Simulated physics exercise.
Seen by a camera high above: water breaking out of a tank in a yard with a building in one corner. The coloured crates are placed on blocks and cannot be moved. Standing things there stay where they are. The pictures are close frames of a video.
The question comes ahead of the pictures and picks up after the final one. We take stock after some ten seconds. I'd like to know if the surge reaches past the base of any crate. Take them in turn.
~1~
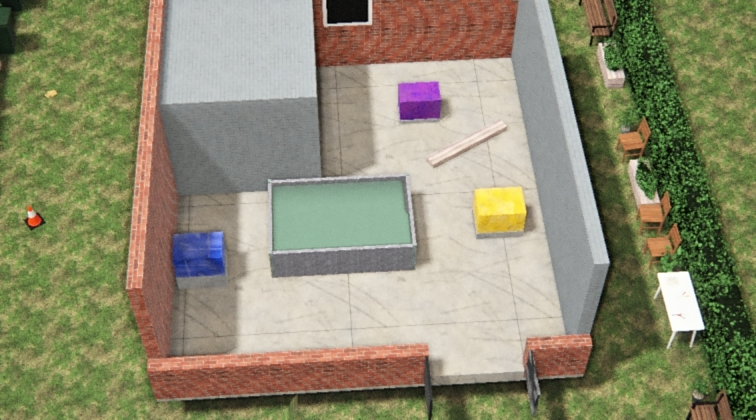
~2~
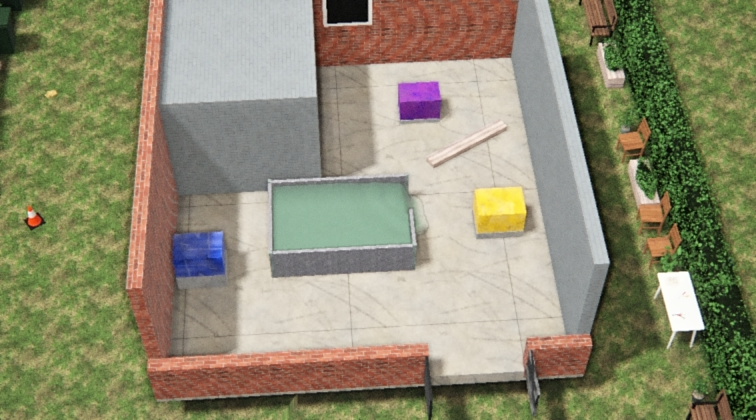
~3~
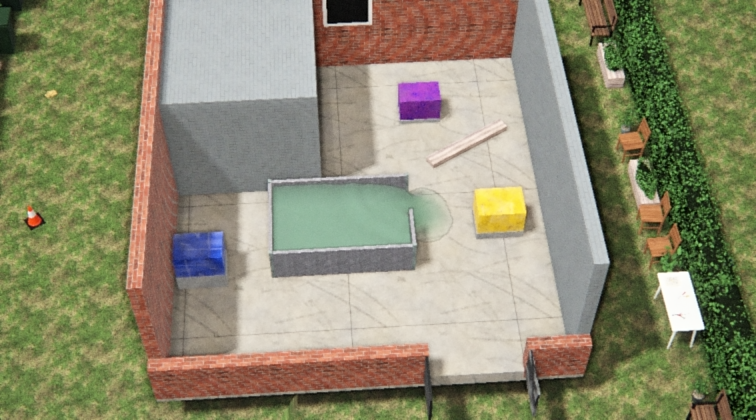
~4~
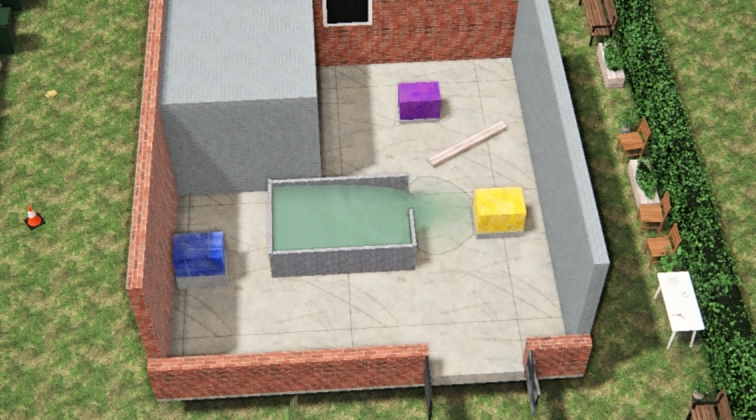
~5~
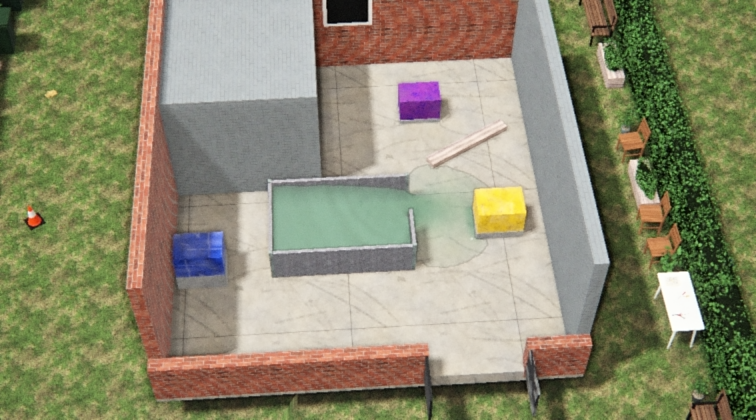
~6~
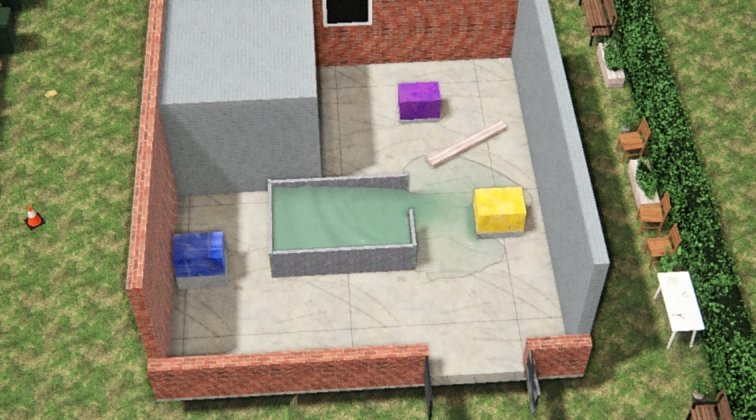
Here is how it goes: The purple crate is not reached; the blue crate is not reached; the yellow crate is reached.
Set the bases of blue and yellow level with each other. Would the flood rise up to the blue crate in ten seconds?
Result: Blue crate is untouched.
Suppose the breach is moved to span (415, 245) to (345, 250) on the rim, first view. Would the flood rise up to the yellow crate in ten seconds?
I'd say yellow is missed.
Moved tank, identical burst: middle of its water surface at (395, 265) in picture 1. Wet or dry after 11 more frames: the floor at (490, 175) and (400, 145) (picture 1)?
The first is wetted, and then the second is not reached.
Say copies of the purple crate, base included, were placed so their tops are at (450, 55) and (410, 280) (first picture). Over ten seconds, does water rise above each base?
Going in order, the first crate gets reached while the second remains untouched.
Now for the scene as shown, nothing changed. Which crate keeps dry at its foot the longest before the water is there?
I'd say the blue-painted one is last.
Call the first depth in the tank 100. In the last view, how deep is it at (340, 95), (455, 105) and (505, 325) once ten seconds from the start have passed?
Approx. values, in order: 12 %, 4 %, 10 %.
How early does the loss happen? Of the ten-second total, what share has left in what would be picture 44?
By my reckoning, 50 %.
A moment on, water covers 20 % of the floor; the purple crate not reached, the blue crate not reached, the yellow crate water round its plinth.
Next, water covers 35 % of the floor; the purple crate water round its plinth, the blue crate not reached, the yellow crate water round its plinth.
Then, water covers 50 % of the floor; the purple crate water round its plinth, the blue crate not reached, the yellow crate water round its plinth.
Later, water covers 65 % of the floor; the purple crate water round its plinth, the blue crate not reached, the yellow crate water round its plinth.
In the end, water covers 90 % of the floor; the purple crate stayed above the water, the blue crate stayed above the water, the yellow crate was topped.
